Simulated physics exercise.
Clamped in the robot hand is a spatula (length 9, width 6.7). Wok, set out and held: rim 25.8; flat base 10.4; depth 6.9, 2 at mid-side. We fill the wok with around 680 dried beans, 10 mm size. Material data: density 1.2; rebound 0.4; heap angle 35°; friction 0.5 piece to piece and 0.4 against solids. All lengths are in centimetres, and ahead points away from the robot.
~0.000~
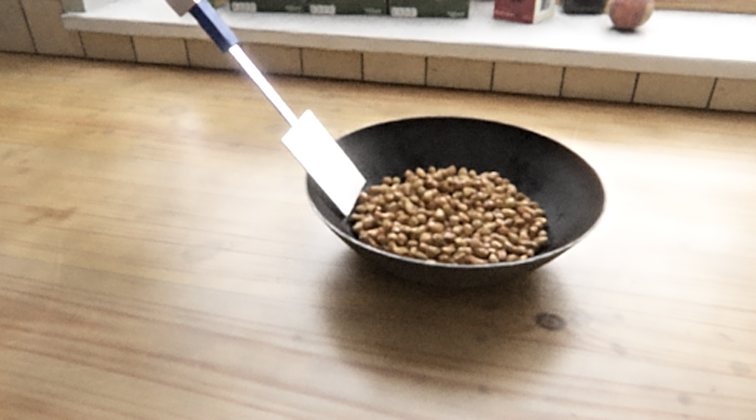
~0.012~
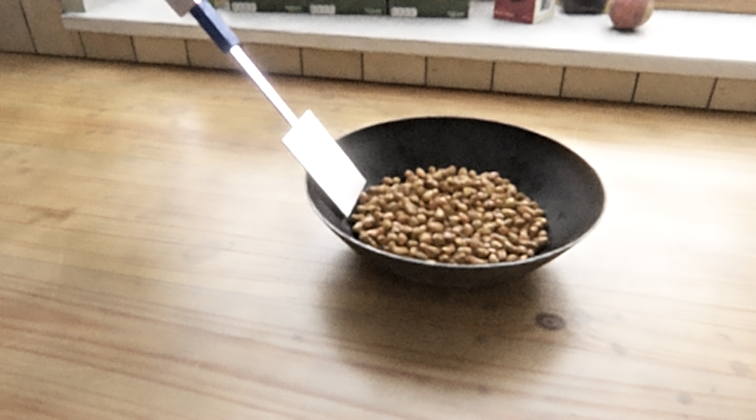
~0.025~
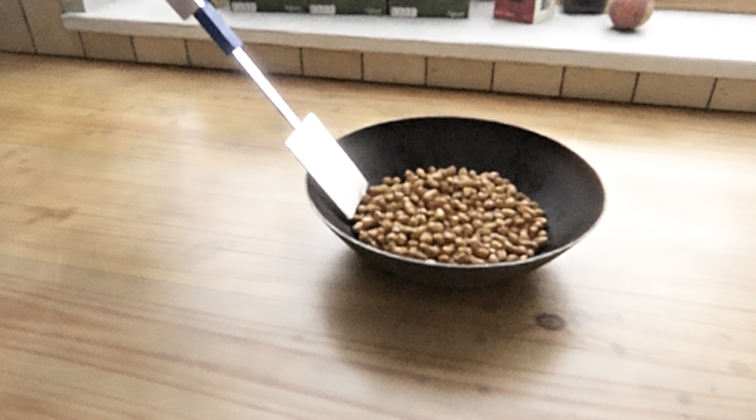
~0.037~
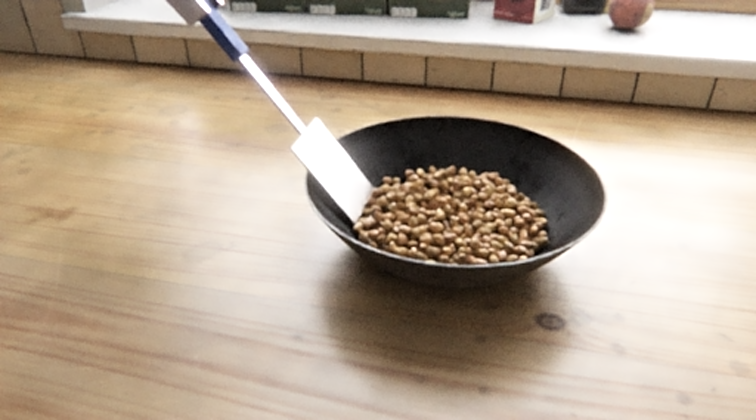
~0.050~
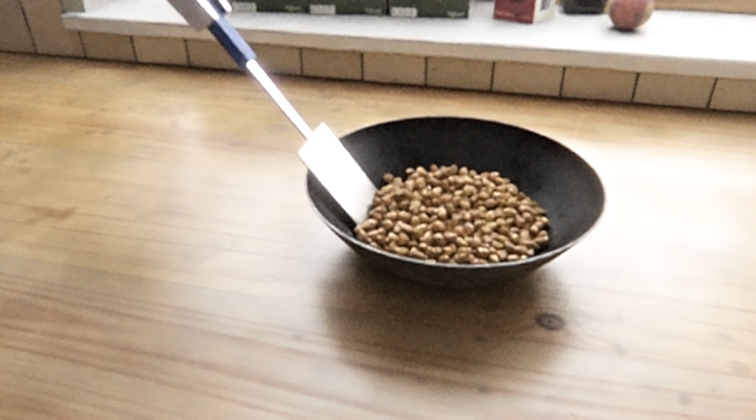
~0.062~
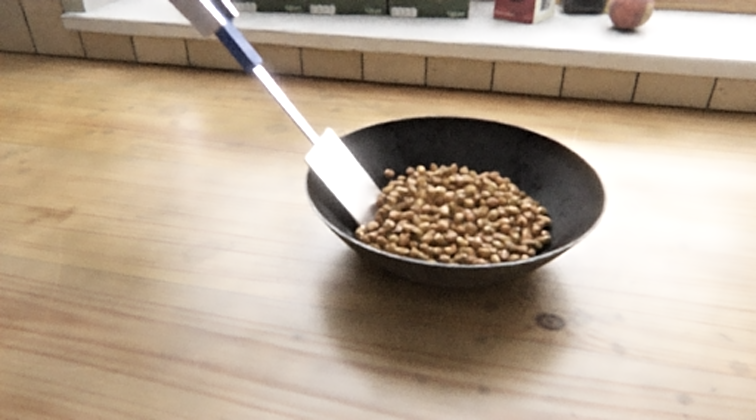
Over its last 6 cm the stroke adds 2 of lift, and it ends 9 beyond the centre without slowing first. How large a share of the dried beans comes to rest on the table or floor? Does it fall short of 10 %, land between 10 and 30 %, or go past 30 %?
It lands between 10 and 30 %.
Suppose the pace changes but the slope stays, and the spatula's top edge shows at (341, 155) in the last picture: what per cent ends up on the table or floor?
35 %.
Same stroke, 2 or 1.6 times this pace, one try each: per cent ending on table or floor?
I'd expect close to 35 and then close to 30 percent.
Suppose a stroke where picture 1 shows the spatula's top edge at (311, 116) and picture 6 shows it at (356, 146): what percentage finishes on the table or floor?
I'd put it at roughly 35 per cent.
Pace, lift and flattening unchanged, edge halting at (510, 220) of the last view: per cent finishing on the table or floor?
0 %.
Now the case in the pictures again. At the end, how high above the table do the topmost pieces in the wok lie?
Close to 7.5 centimetres high.
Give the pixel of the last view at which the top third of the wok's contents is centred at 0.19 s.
Roughly pixel (513, 214).
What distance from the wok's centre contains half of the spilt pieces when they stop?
The answer is around 20 cm.
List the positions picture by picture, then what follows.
The spatula top edge at (295, 125), sloping 52°; upper third of the load around (449, 212), from x 355 to 545, top at y 170; 685 in the wok, in the first picture.
The spatula top edge at (296, 125), sloping 52°; upper third of the load around (449, 212), from x 355 to 545, top at y 170, in the second picture.
The spatula top edge at (299, 128), sloping 52°; upper third of the load around (449, 212), from x 355 to 545, top at y 170, in the third picture.
The spatula top edge at (305, 133), sloping 52°; upper third of the load around (449, 212), from x 360 to 545, top at y 170, in the fourth picture.
The spatula top edge at (311, 139), sloping 52°; upper third of the load around (449, 212), from x 360 to 545, top at y 170, in the fifth picture.
The spatula top edge at (317, 143), sloping 52°; upper third of the load around (452, 211), from x 360 to 545, top at y 170; 685 in the wok, in the sixth picture.
After 0.19 s, sloping 52°, highest piece 6 above the table; 685 in the wok.
After 0.31 s, sloping 52°, highest piece 8 above the table; 685 in the wok.
After 0.57 s, sloping 52°, highest piece 8 above the table; 561 in the wok, 106 on the table or floor, 18 on the blade or in flight.
After 1.62 s, sloping 52°, highest piece 7 above the table; 559 in the wok, 126 on the table or floor.
In the end, 559 in the wok, 126 on the table or floor. That is 18 % on the table or floor.
